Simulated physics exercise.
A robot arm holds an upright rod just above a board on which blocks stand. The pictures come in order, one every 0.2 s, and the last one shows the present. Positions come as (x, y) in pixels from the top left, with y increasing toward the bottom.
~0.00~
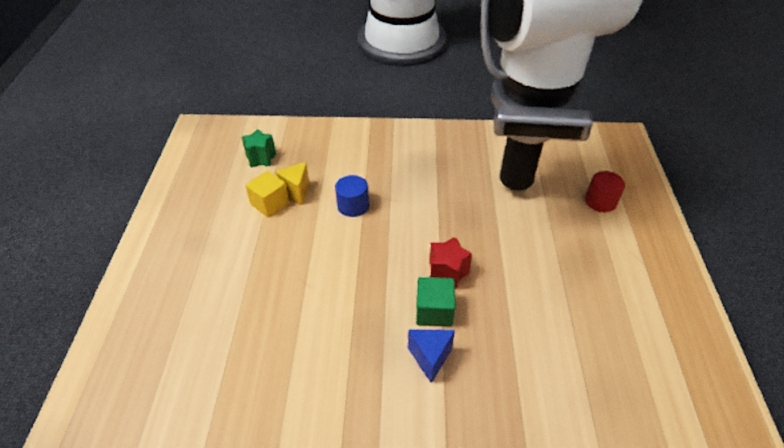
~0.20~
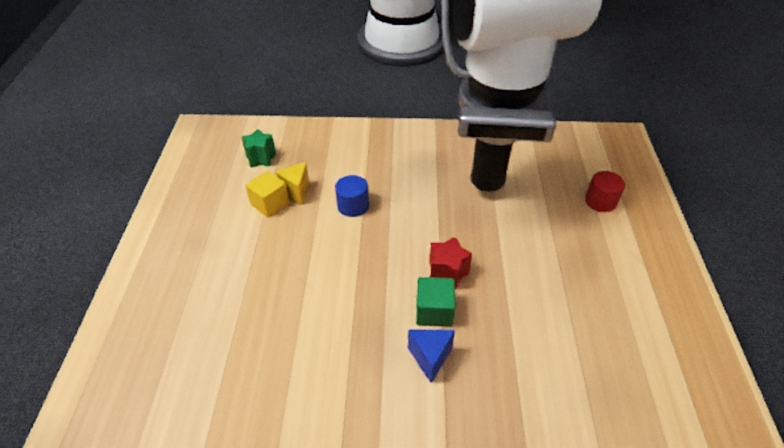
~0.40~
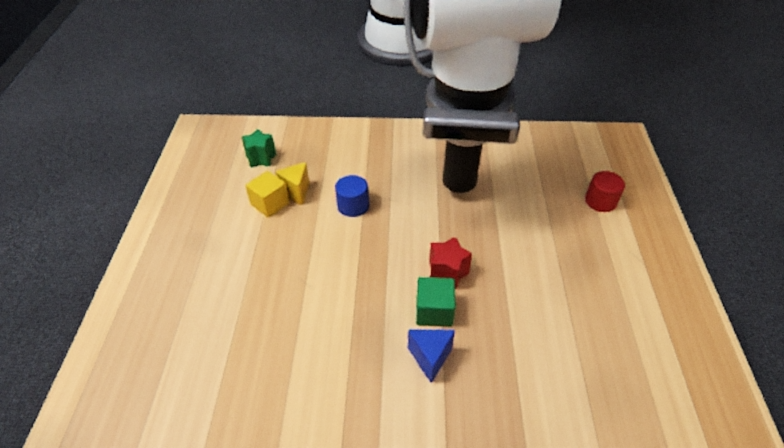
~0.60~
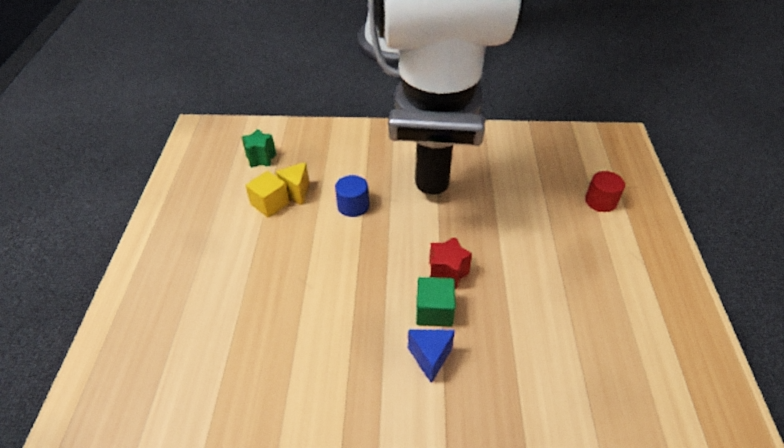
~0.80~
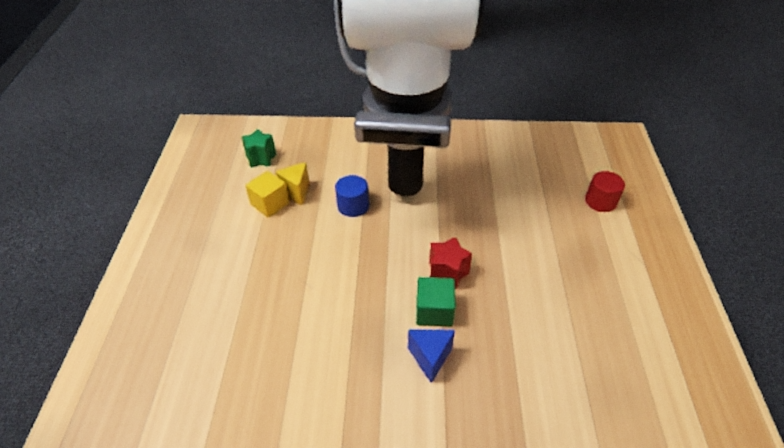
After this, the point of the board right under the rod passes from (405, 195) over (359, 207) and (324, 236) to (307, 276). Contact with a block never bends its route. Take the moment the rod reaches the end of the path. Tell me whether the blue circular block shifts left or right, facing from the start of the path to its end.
To the right.
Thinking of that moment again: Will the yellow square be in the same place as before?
In short: Yes.
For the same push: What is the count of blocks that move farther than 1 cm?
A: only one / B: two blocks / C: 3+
Correct choice: A.
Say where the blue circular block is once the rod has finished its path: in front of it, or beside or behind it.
The block gets away.
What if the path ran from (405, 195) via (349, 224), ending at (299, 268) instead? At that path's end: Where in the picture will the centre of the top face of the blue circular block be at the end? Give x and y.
(314, 194)
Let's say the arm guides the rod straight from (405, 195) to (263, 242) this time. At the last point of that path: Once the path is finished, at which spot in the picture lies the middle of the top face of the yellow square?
Expect it around (250, 174).
The first path, step by step. One third of the way, rod at (358, 197); blue circular block at (322, 192).
Two thirds of the way, rod at (322, 226); blue circular block at (293, 201).
At the end, rod at (305, 266); yellow square not moved; yellow triangle not moved; blue circular block at (293, 201).
